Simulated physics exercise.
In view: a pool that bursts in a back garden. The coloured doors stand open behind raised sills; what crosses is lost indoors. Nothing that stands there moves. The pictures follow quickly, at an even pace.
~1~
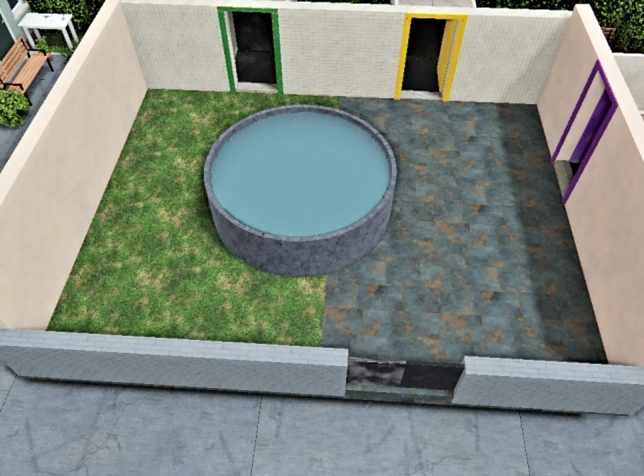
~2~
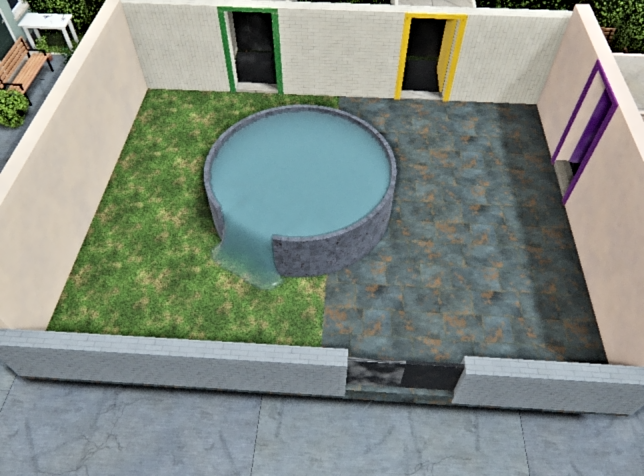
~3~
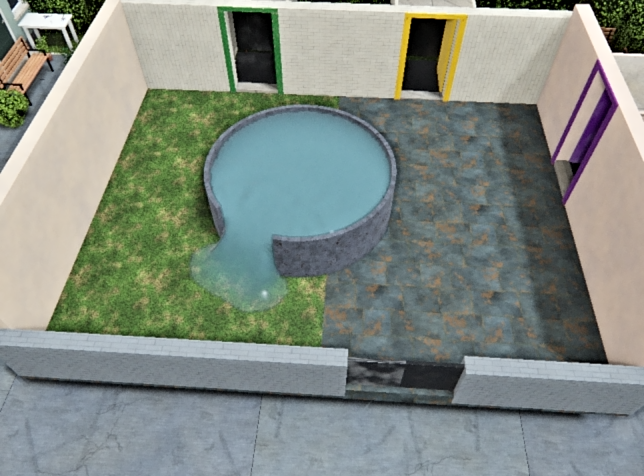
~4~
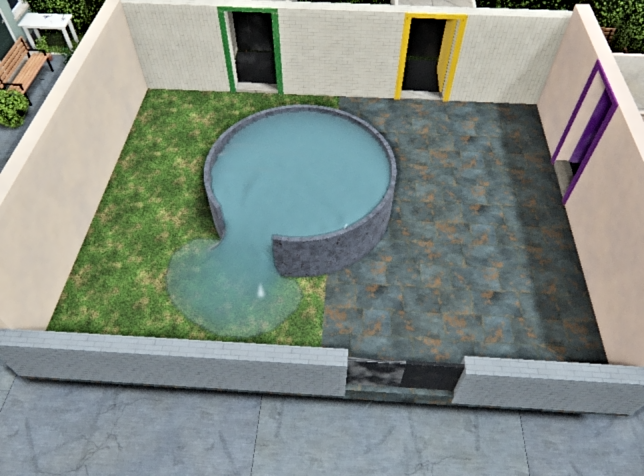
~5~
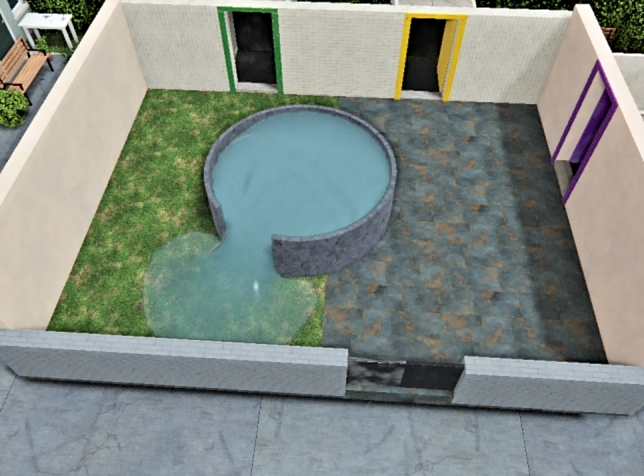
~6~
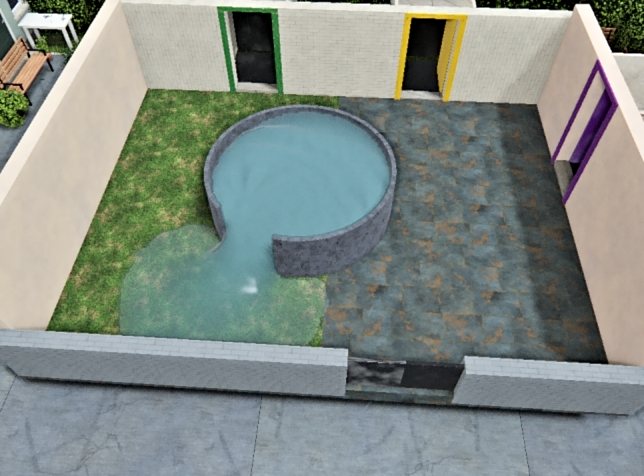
We see a round stone pool of still water in a walled garden, half grass and half paving; then a gap opens at its front left, and water pours out and spreads in a widening sheet over the grass.
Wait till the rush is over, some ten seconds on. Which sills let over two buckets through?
One by one: The purple door admits no more than that; the yellow door admits no more than that; the green door lets in a lot.
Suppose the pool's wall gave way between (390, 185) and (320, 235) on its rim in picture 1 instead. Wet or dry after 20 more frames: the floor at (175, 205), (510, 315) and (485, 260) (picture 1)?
In that order: Not flooded, covered, flooded.
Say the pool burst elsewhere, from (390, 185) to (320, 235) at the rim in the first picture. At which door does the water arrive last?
The door marked green.
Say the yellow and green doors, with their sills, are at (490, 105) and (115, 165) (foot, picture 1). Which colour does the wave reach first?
First comes the green-painted one.
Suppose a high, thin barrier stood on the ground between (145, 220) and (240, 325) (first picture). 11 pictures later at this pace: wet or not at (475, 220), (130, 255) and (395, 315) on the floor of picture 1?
One after the other: Clear, not flooded, under water.
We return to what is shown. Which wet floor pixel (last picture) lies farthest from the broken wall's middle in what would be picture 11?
Near (37, 354).
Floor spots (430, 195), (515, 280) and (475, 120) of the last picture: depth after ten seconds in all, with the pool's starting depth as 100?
About 10, 12 and 14 per cent.
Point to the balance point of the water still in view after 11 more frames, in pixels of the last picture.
I would point to (261, 239).
A moment on, water covers 20 % of the floor; the purple door not reached, the yellow door not reached, the green door not reached.
Next, water covers 25 % of the floor; the purple door not reached, the yellow door not reached, the green door not reached.
Then, water covers 55 % of the floor; the purple door not reached, the yellow door not reached, the green door not reached.
Later, water covers 80 % of the floor; the purple door wet at the sill, nothing in, the yellow door not reached, the green door under two buckets in.
In the end, water covers 100 % of the floor; the purple door wet at the sill, nothing in, the yellow door under two buckets in, the green door over two buckets in.
